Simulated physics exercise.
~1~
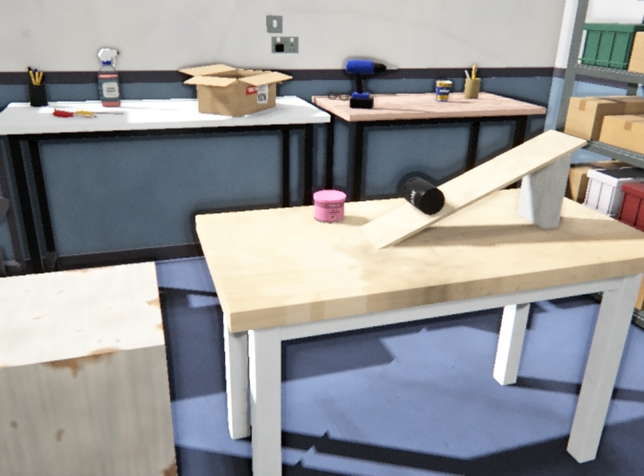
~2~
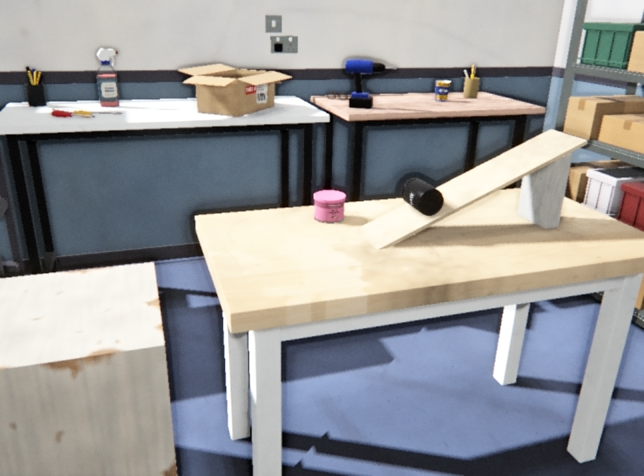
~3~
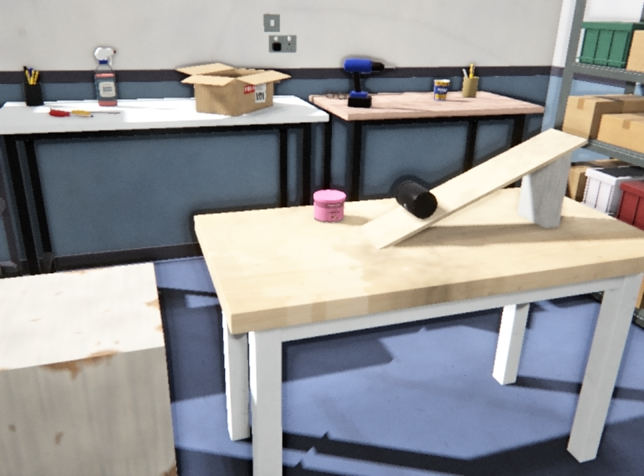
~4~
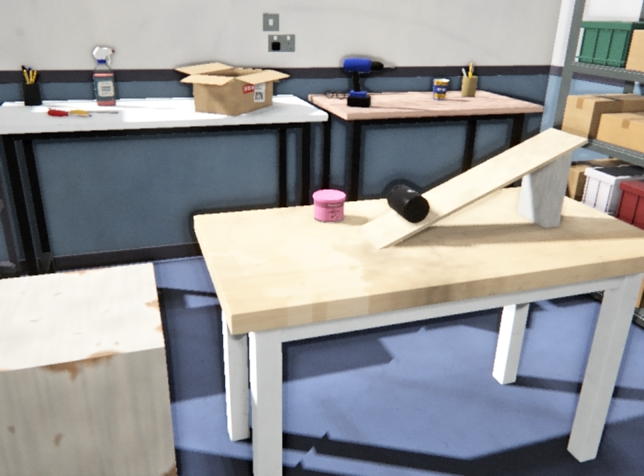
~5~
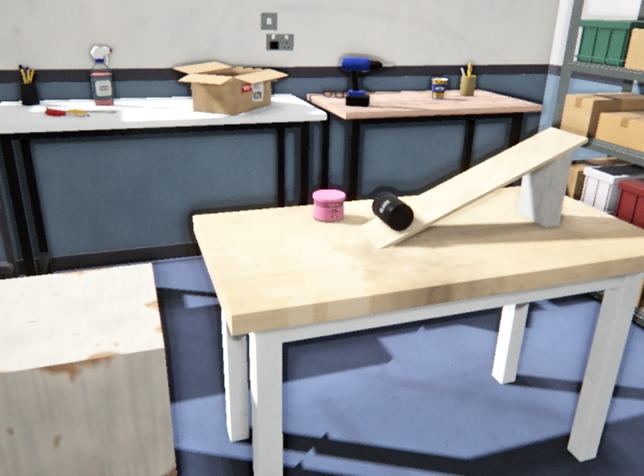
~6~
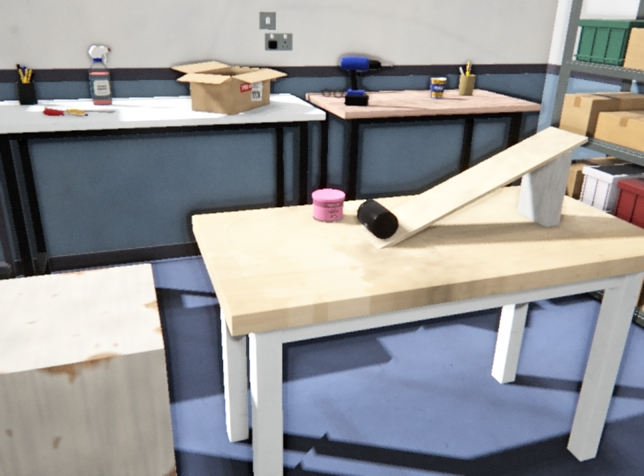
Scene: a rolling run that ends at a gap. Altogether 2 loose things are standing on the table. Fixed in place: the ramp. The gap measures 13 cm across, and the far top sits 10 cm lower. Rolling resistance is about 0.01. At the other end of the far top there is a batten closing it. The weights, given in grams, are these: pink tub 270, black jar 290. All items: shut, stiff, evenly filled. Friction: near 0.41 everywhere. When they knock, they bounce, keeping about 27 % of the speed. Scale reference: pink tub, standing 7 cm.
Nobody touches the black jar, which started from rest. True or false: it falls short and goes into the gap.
False.
Then, 0.40 s after the last picture, edge 10 cm away; black jar near (246, 238).
Then, 0.70 s after the last picture, 16 cm past the table's edge; black jar near (142, 285).
By the end, 49 cm past the table's edge; pink tub in place, give or take 8 cm.
